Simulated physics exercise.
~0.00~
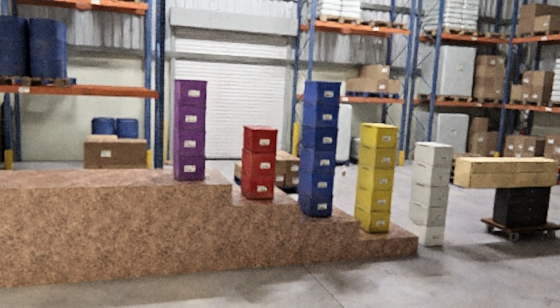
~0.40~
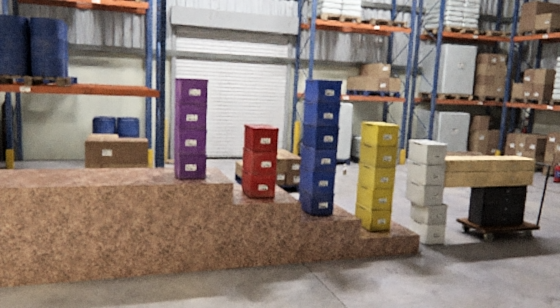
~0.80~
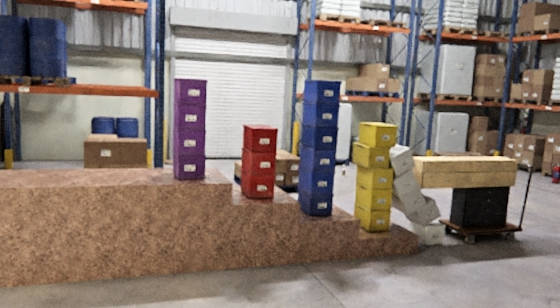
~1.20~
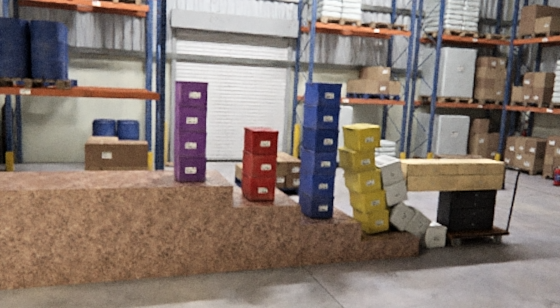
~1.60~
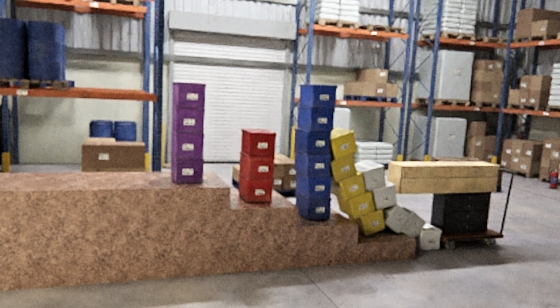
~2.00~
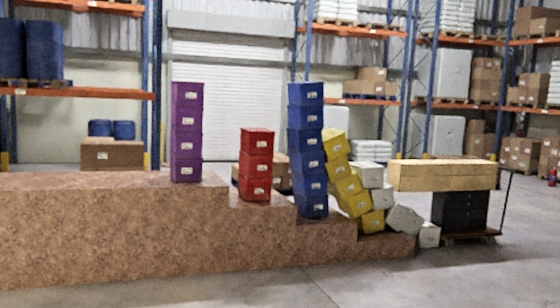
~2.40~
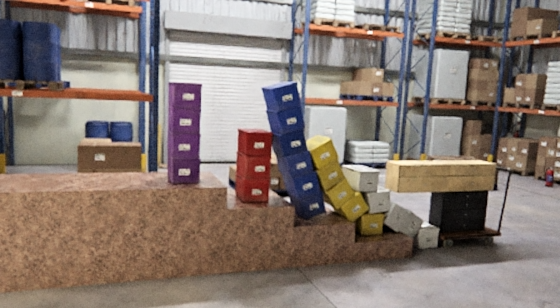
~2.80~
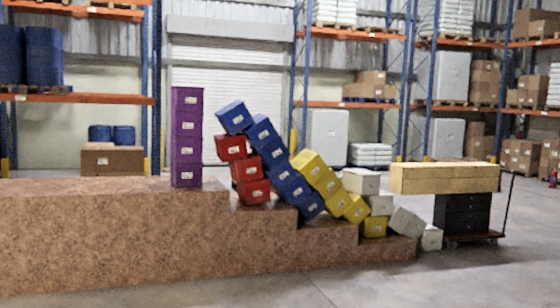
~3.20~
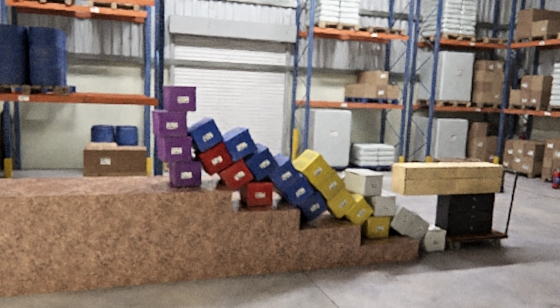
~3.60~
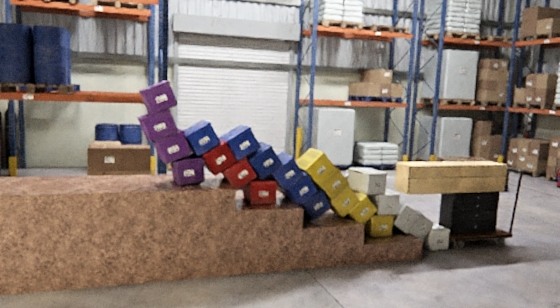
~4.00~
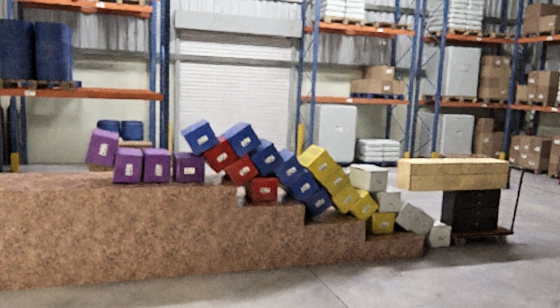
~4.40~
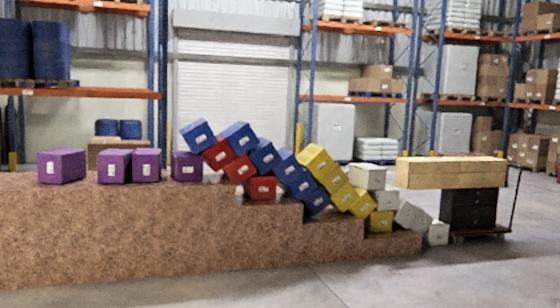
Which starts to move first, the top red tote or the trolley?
The trolley moves first, rolling left at the beginning, while the top red tote stays still until the blue column topples into it much later.
